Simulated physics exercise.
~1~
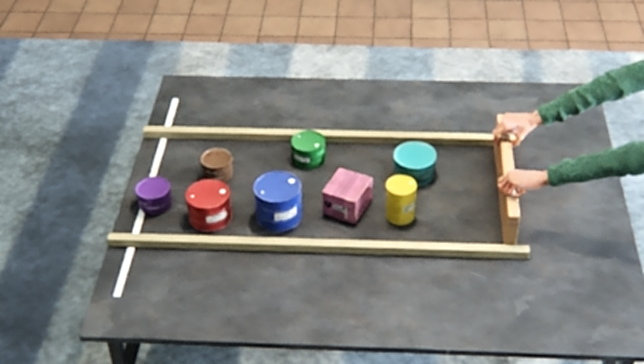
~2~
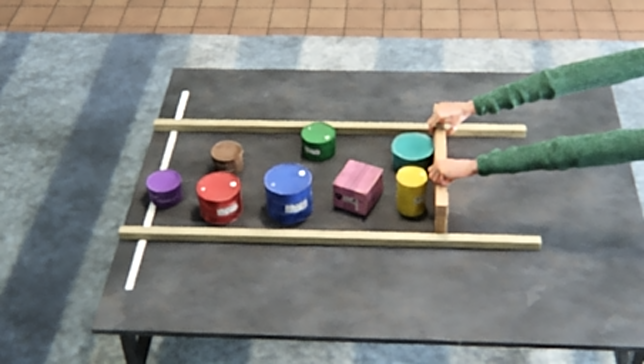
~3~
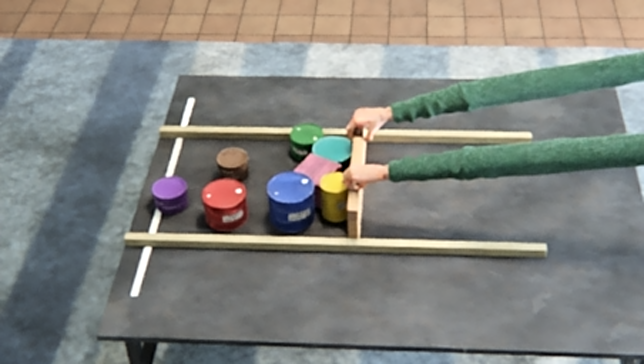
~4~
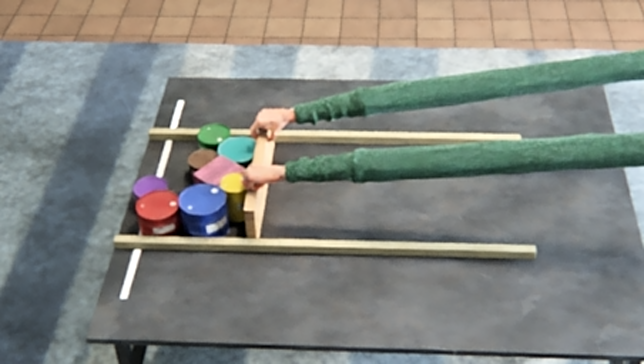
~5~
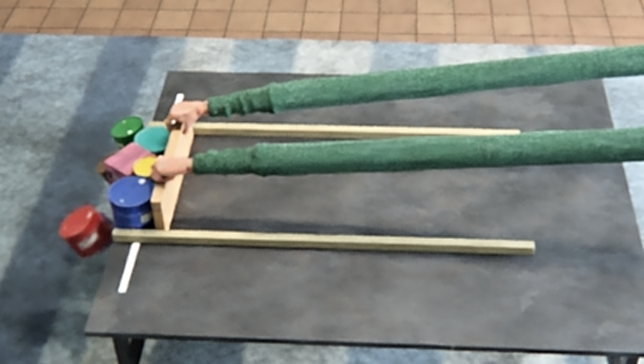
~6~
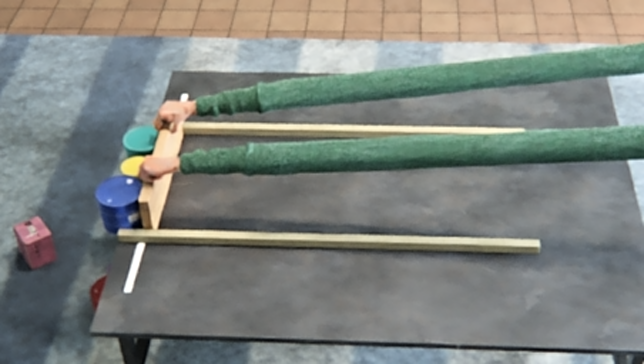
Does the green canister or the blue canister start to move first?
The green canister starts to move first, and the blue canister is pushed left only after that.
